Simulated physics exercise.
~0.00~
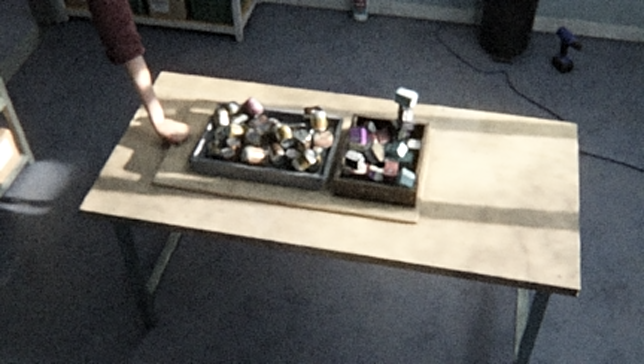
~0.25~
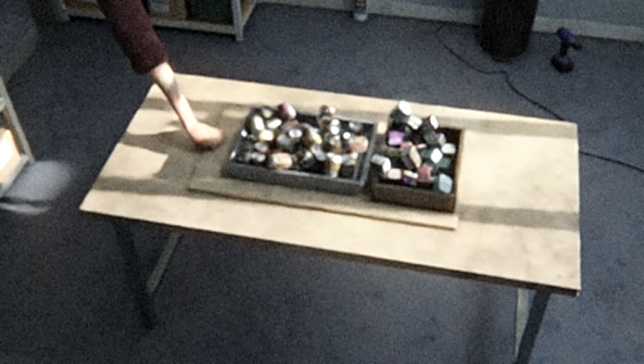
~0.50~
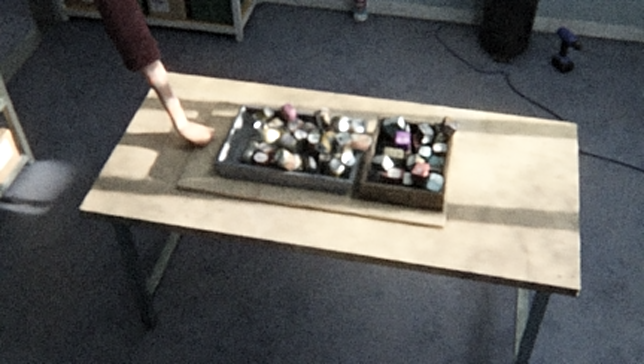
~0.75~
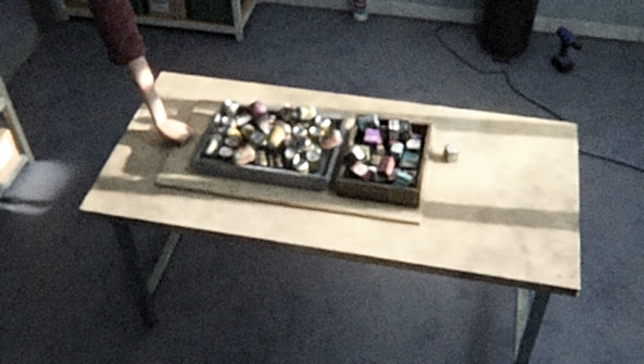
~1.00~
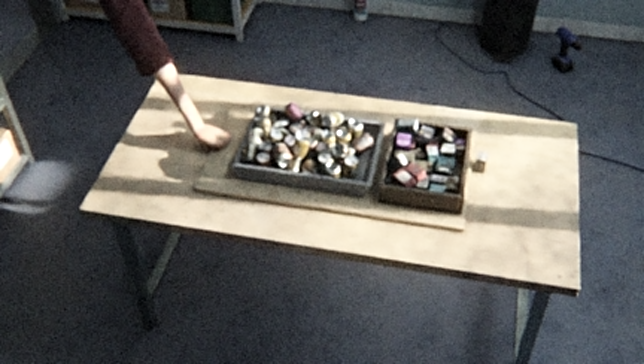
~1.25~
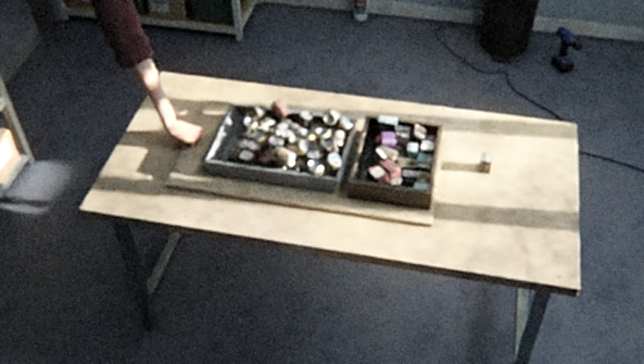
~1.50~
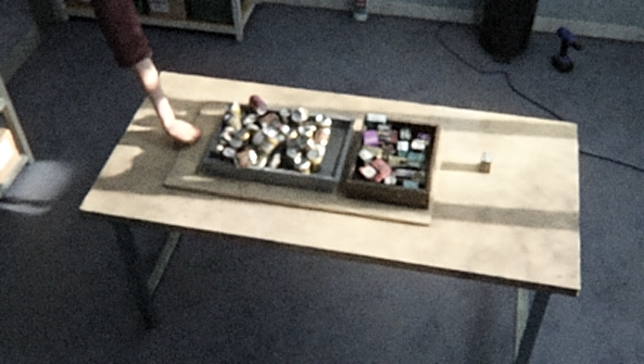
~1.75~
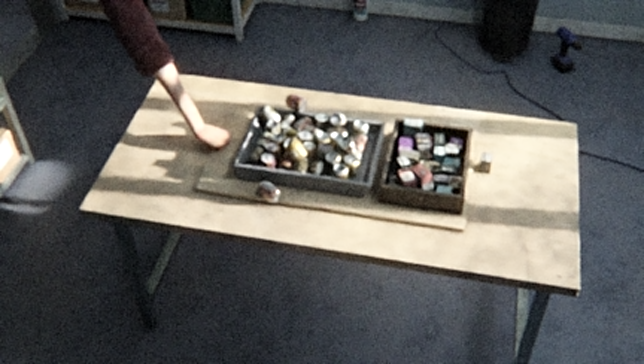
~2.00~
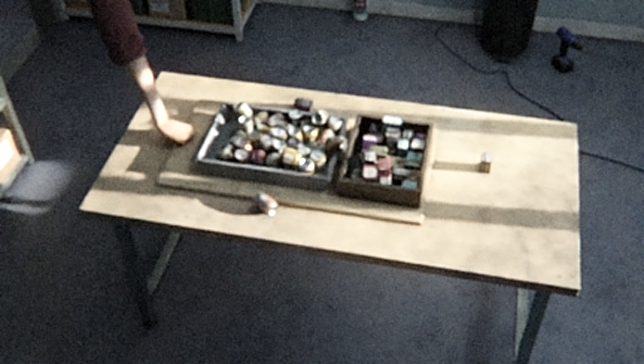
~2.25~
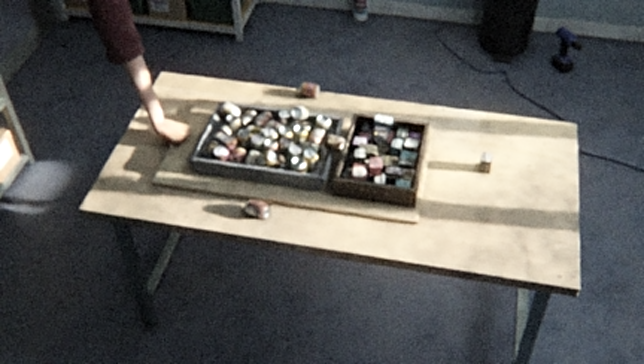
Two open boxes packed with small items, a grey one of mini cans and a black one of little cartons to its right, sit on a board on a pale wooden table, seen from above in a dim, carpeted room. An arm in a dark red sleeve reaches in from the upper left as the board slides right and back repeatedly, jostling the contents. First one carton leaves the black box and settles to its right. Later two cans leave the grey box, one behind it and one in front. The board ends back at the left, most pieces still boxed.
